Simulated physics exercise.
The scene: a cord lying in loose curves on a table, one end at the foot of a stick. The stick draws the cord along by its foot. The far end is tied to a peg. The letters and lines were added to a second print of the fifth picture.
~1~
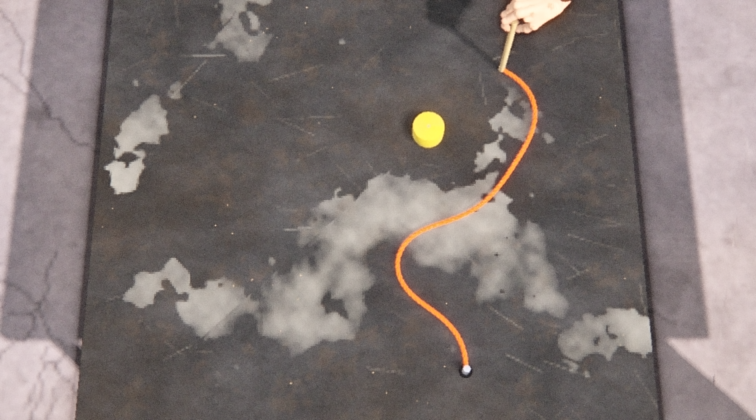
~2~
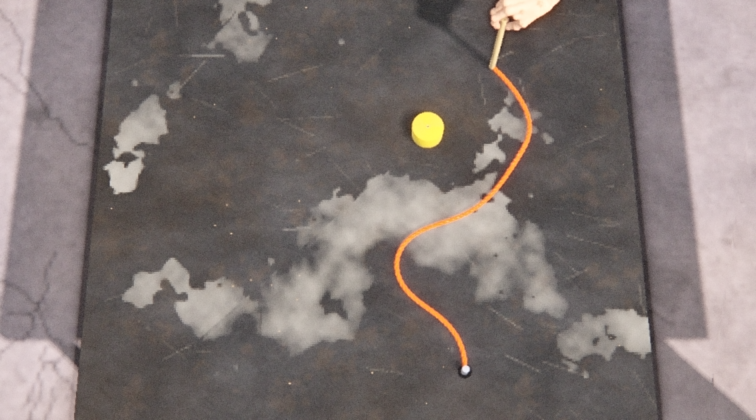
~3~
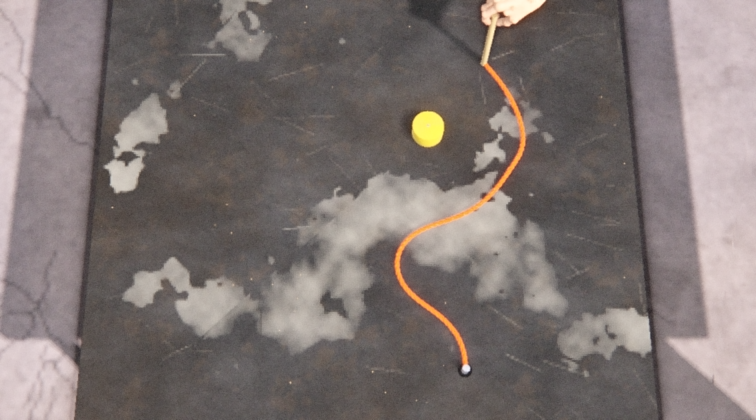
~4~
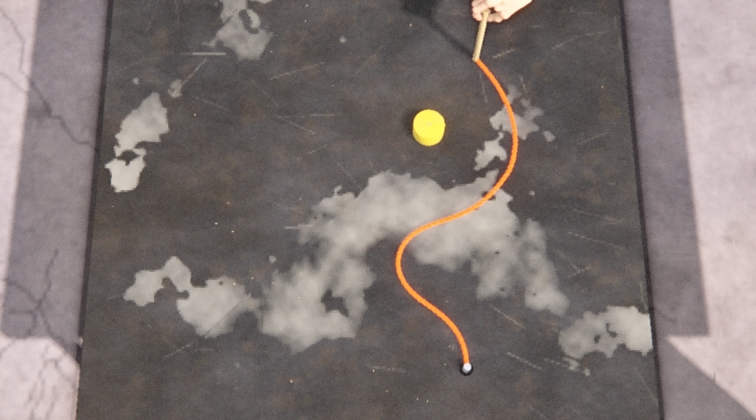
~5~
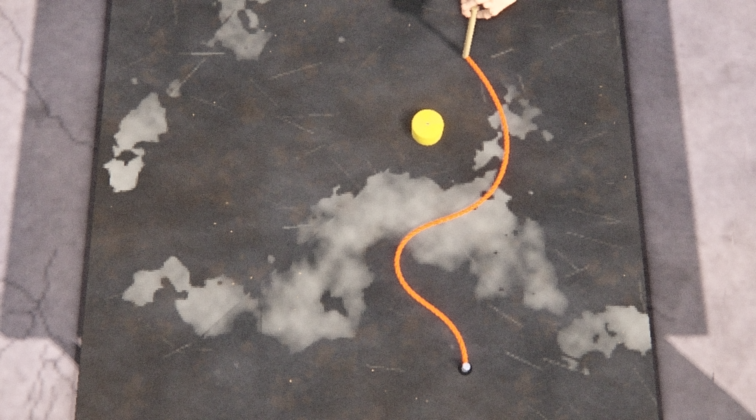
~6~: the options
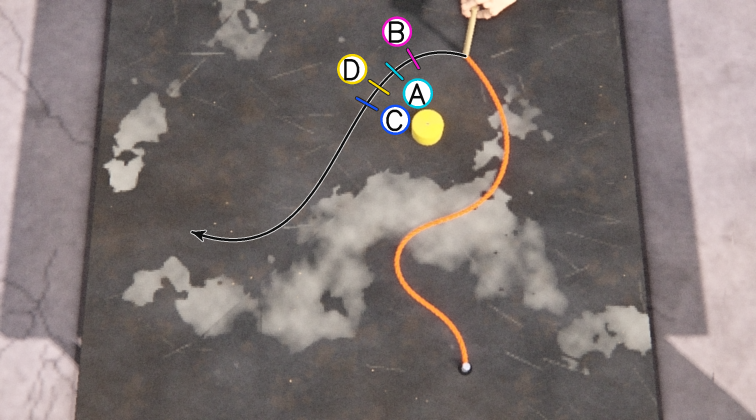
On a dark, pale-blotched tabletop, a hand with a stick drawing the top of an orange cord leftward, yellow tin staying still.
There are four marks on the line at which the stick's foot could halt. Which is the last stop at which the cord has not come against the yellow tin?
C is the last safe stop.
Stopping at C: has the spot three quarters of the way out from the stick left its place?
By then, no.
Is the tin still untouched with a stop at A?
For that mark, yes.
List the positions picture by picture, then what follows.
In the first picture, yellow tin (428, 130); peg (466, 370).
In the second picture, yellow tin (427, 130); peg (465, 370).
In the third picture, yellow tin (428, 129); peg (466, 369).
In the fourth picture, yellow tin (429, 128); peg (467, 368).
In the fifth picture, yellow tin (427, 128); peg (466, 368).
On the marked copy, A at (394, 71); B at (413, 59); C at (367, 104); D at (379, 87); the route from (465, 56) via (338, 152) to (192, 232).
With C. Early on, foot of the stick (423, 56), middle of the cord (452, 217).
Further on, foot of the stick (388, 78), middle of the cord (452, 216).
At the end, foot of the stick (367, 104), middle of the cord (452, 216); nothing has been touched.
As for the rest, A is safe but short; B is safe but short; D is safe but short.
